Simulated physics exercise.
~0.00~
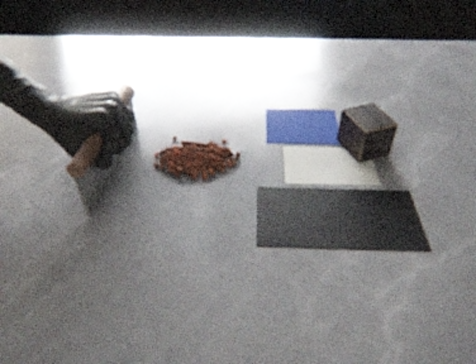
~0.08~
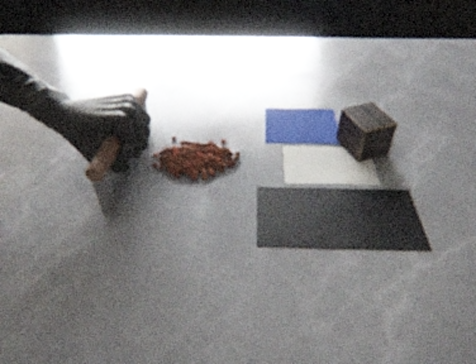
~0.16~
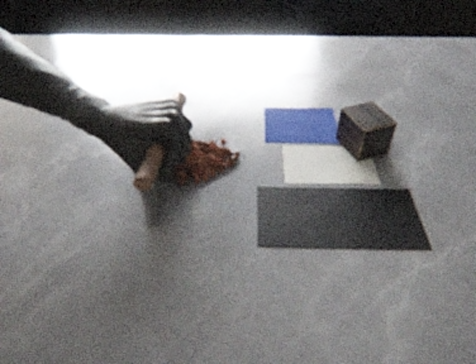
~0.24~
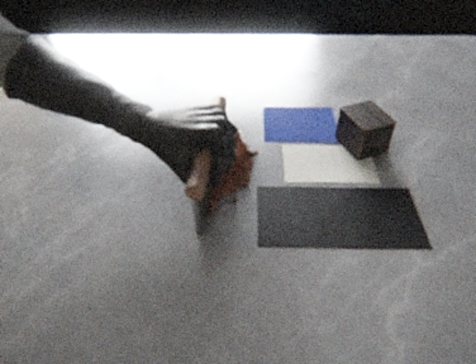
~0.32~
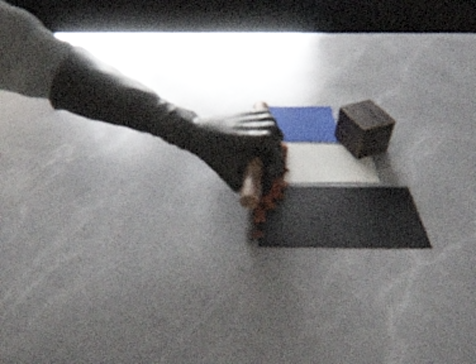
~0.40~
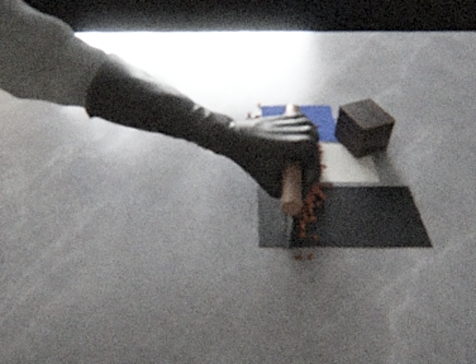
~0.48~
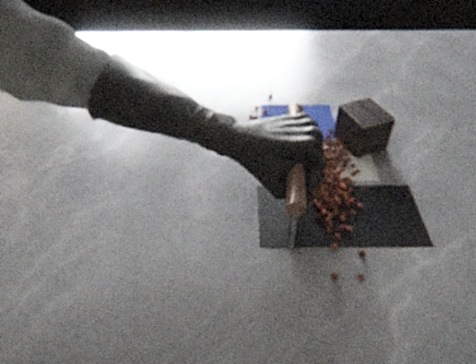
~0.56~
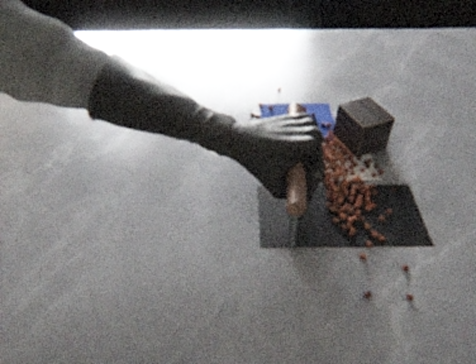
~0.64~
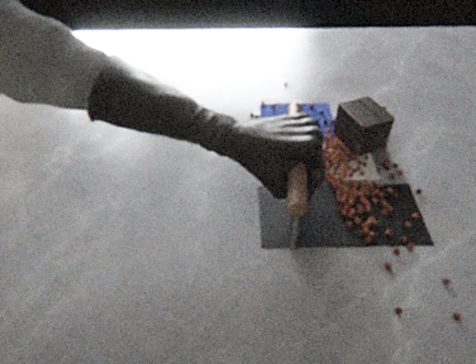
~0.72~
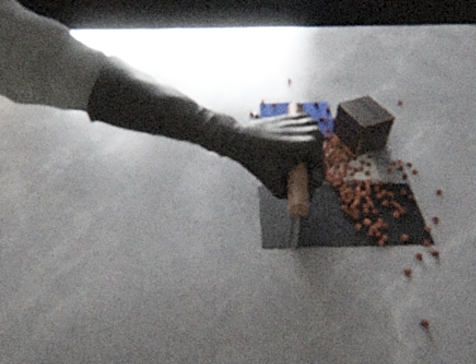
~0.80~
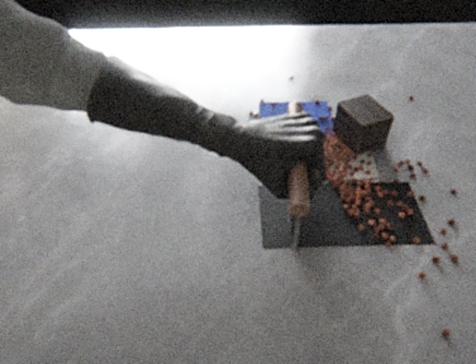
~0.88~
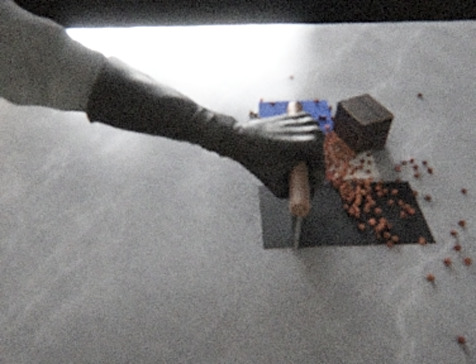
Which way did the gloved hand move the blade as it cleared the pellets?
The hand moved the blade to the right, pushing the pellets toward the mats and the block.
